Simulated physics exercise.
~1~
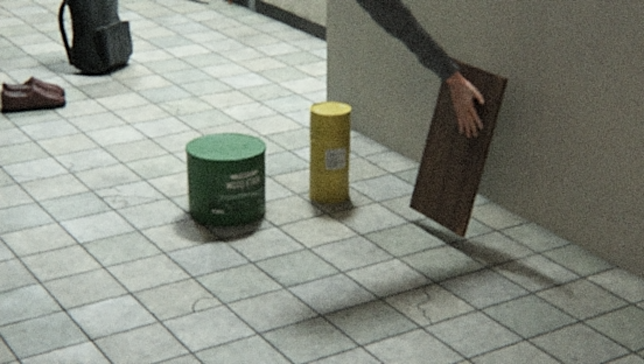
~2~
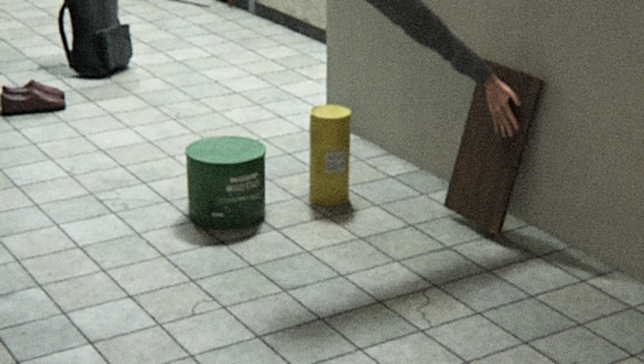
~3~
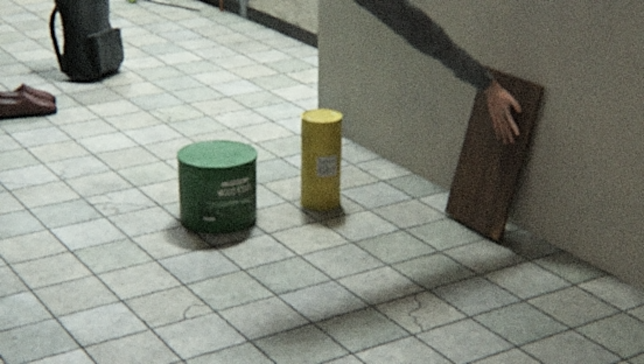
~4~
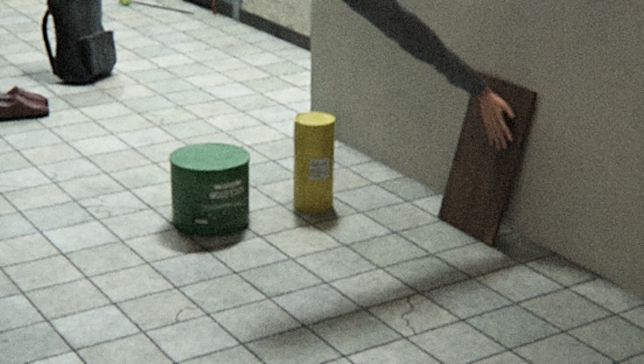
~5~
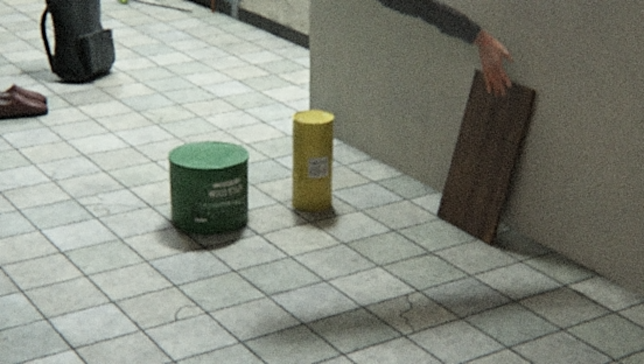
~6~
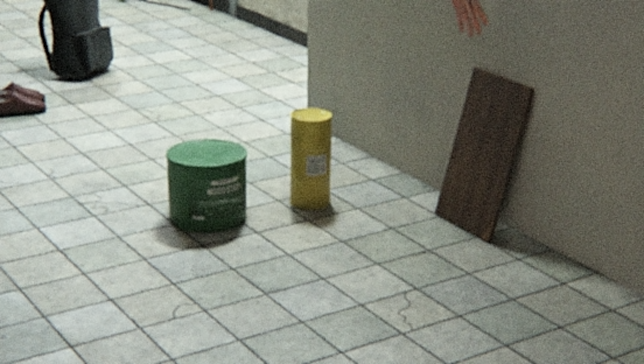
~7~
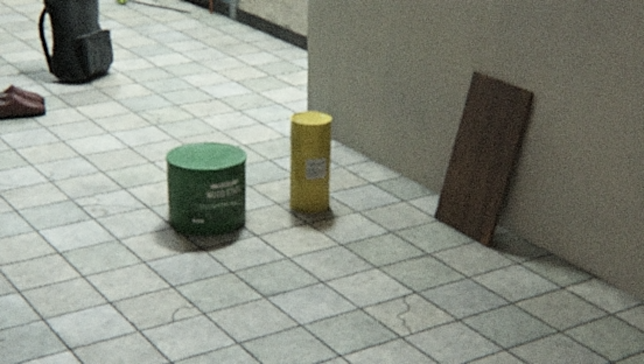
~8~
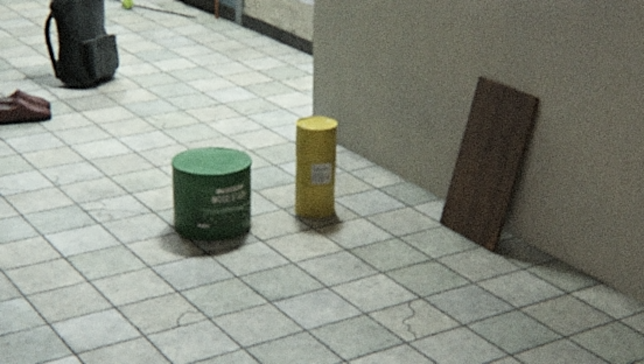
The clip opens on a pale tiled floor where a green pail and a yellow canister stand near a grey wall, with a dark bag and reddish shoes in the background. A hand reaches in from above, holding a brown board, and moves it to the right until it leans against the wall. The hand rests on the board briefly while the view sways a little. Then it lets go and draws back up out of view. The board stays leaning, and the pail and canister remain standing where they were.
